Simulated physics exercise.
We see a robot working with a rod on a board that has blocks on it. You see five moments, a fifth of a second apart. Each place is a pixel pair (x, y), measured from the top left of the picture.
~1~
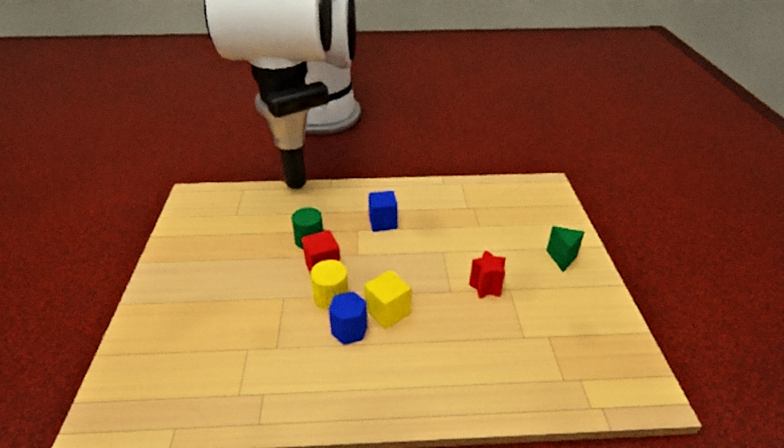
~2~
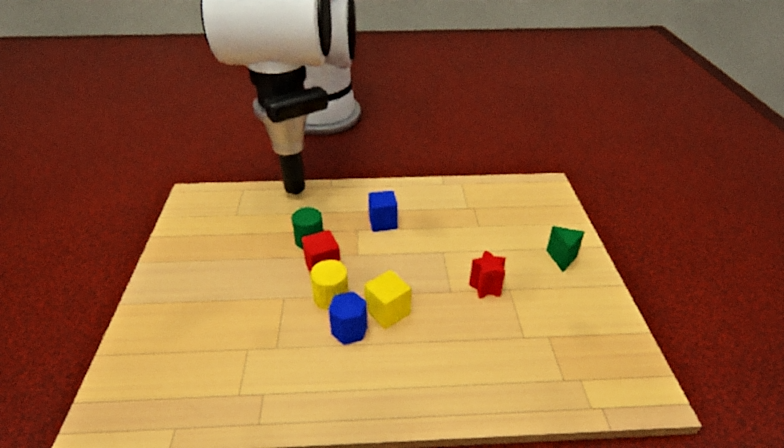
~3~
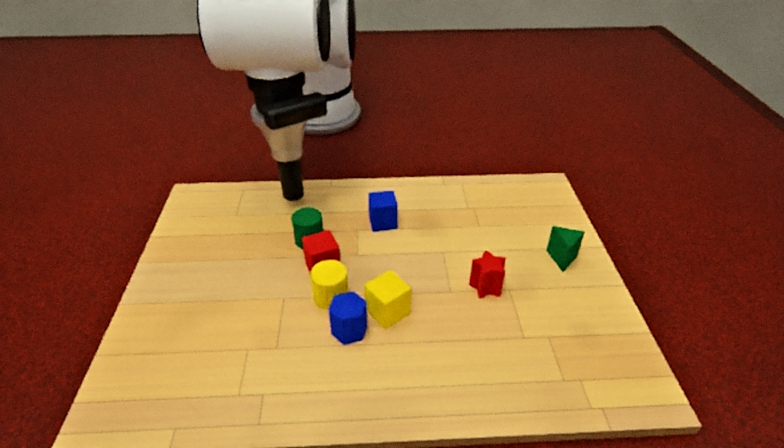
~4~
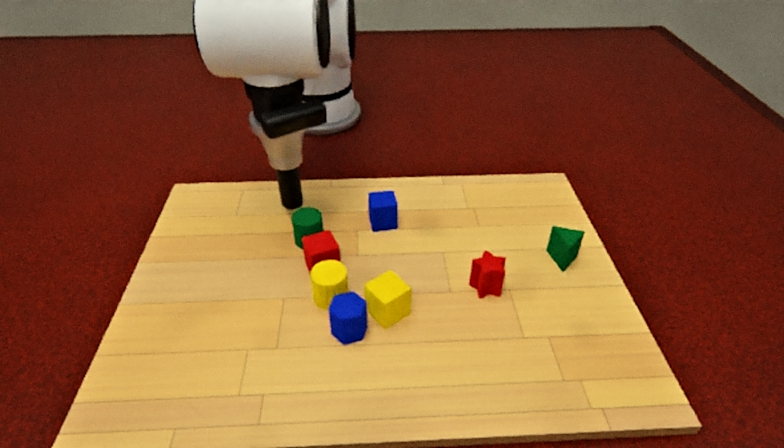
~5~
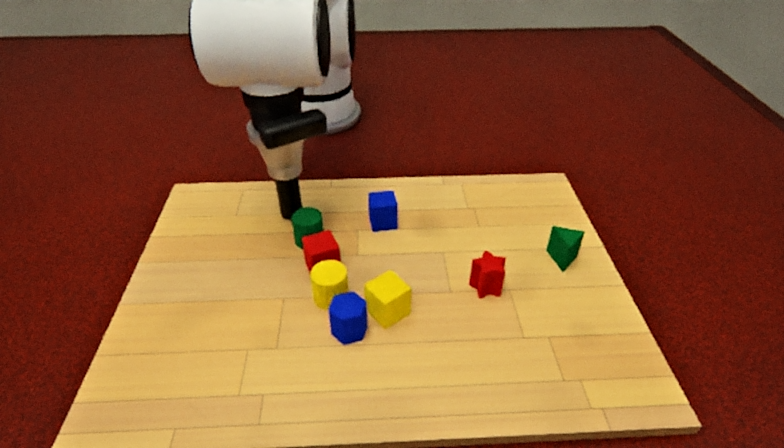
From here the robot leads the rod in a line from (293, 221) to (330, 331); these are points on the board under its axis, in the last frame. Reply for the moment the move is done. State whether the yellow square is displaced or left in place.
It will be resting on its spot.
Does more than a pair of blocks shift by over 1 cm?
I'd say yes.
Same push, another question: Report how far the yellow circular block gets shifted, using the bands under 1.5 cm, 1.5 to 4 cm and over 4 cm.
Its final spot will lie more than 4 cm from the current one.
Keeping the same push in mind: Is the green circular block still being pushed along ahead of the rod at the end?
In short: No.
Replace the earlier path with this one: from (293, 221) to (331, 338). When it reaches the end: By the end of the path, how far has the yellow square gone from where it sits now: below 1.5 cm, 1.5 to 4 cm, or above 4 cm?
Displacement: Within 1.5 cm.
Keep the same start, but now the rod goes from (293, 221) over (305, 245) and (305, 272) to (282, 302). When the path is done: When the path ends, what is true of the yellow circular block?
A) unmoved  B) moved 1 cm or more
(B)
What follows on the original path. One third of the way, rod at (304, 245); green circular block at (329, 230); red square at (329, 251), turned 20° clockwise; yellow circular block at (329, 275).
Two thirds of the way, rod at (316, 281); green circular block at (332, 230); red square at (346, 262), turned 45° anticlockwise; yellow circular block at (339, 288).
At the end, rod at (329, 323); green circular block at (332, 230); red square at (348, 264), turned 65° anticlockwise; yellow circular block at (361, 305); yellow square unmoved.
